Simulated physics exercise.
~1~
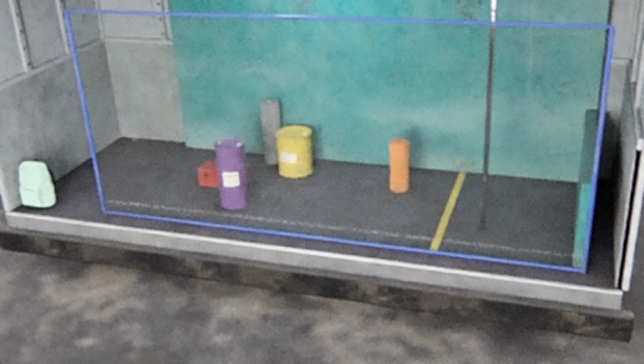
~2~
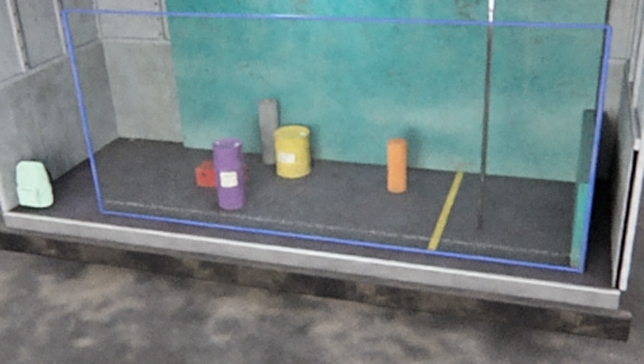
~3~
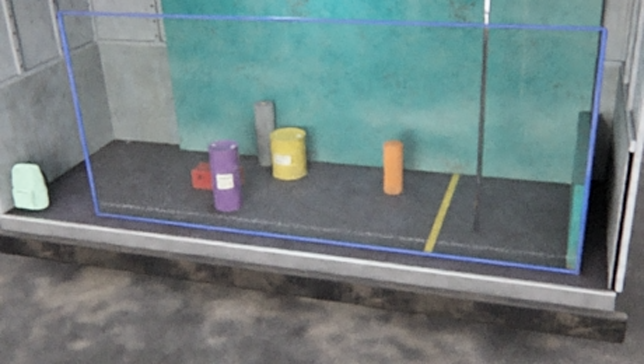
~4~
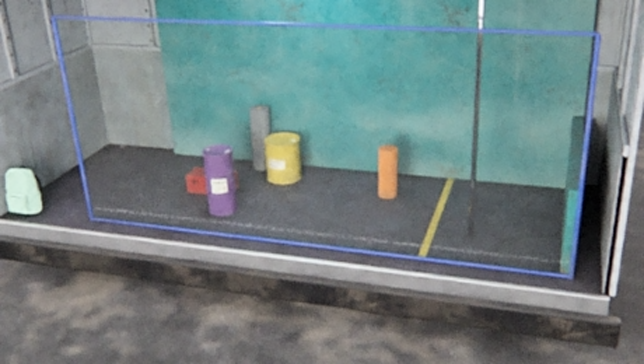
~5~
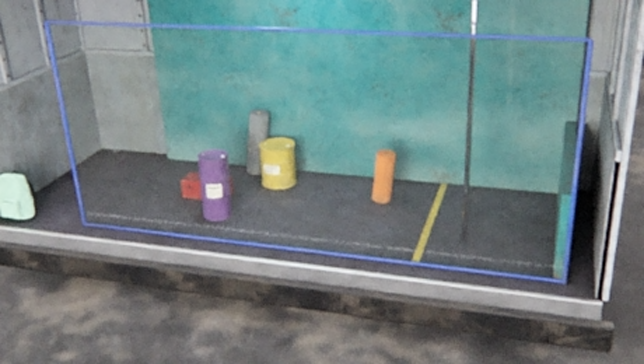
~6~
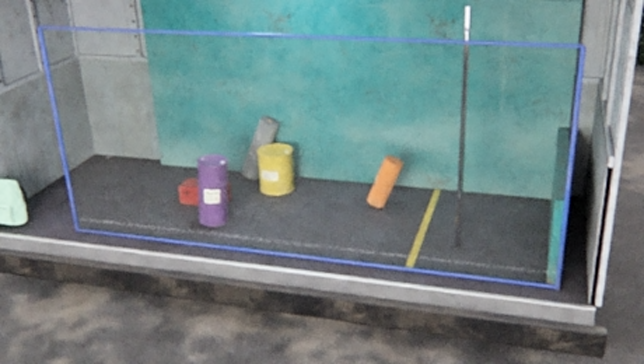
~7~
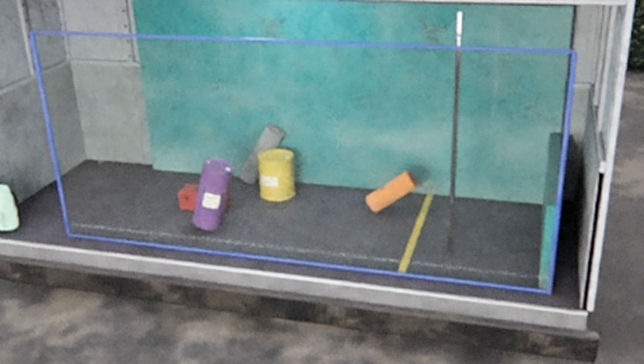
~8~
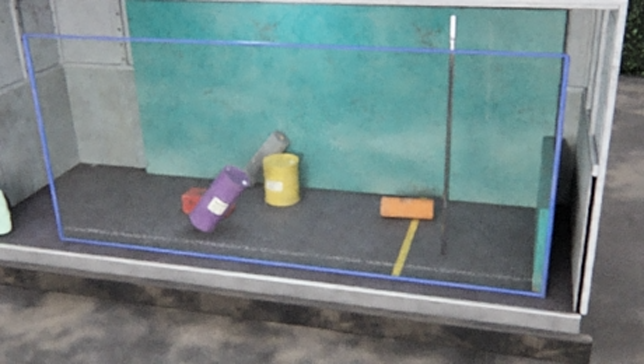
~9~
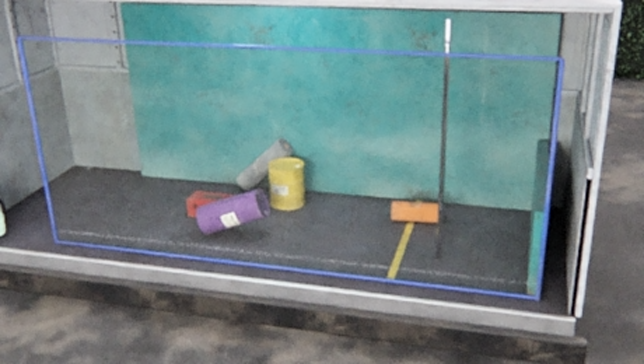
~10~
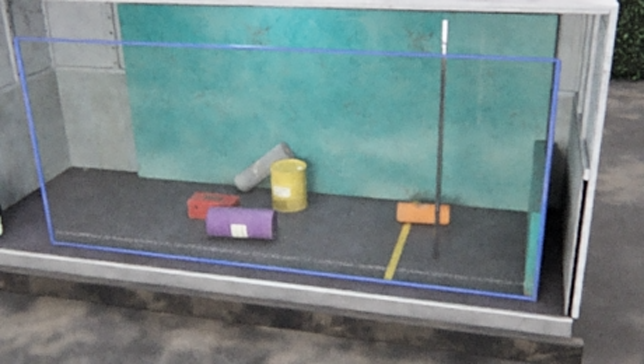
The footage shows a grey bay holding upright purple, orange and grey cylinders, a yellow drum and a red box; the cylinders tip rightward, the orange one crossing the yellow line on its side, while the purple one lies flat and the grey leans beside the drum, short of it.
